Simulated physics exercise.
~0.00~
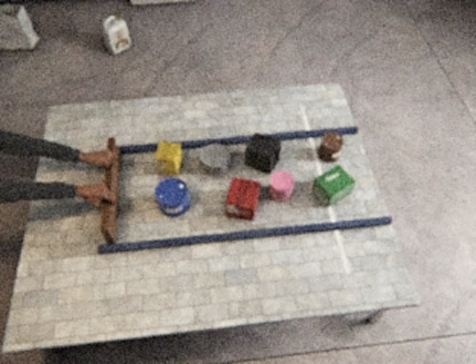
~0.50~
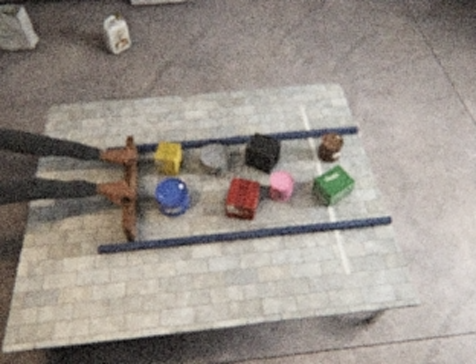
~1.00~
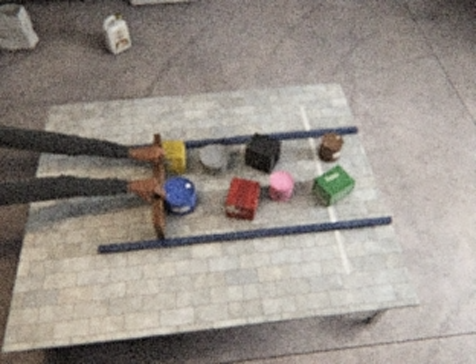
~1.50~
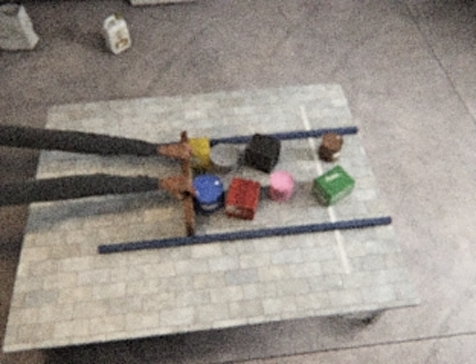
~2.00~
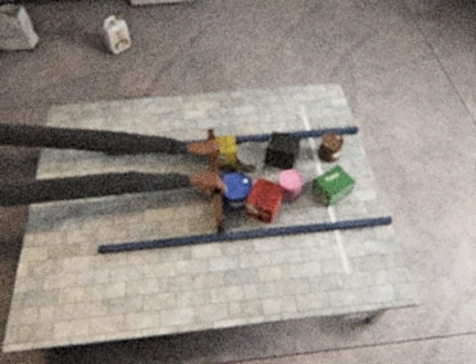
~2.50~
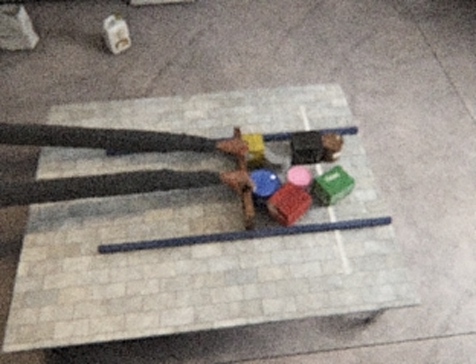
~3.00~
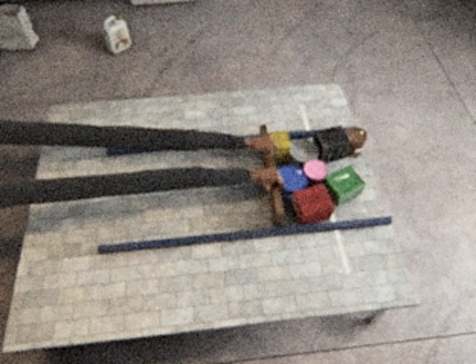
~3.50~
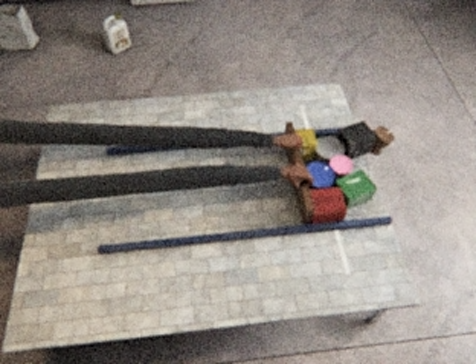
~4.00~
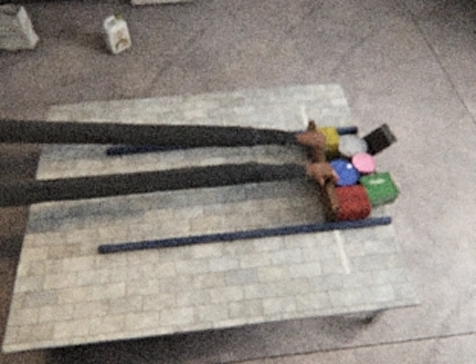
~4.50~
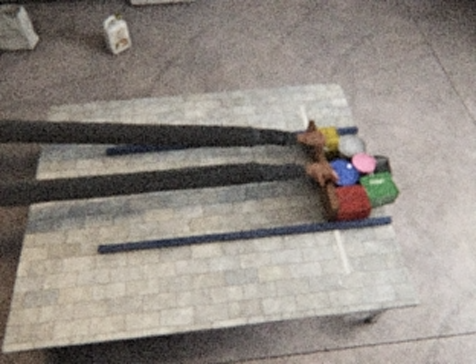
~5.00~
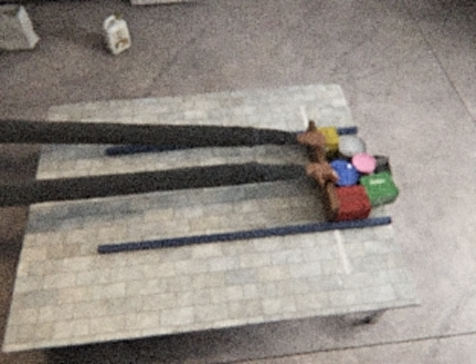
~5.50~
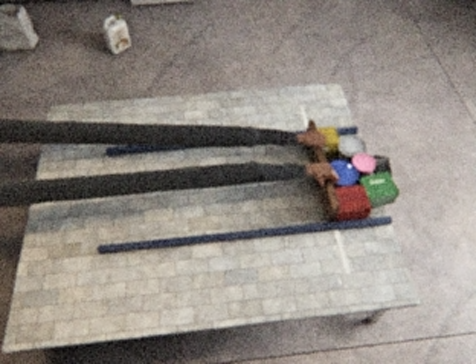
A plank held by two hands pushes packages right until two fall off the platform.
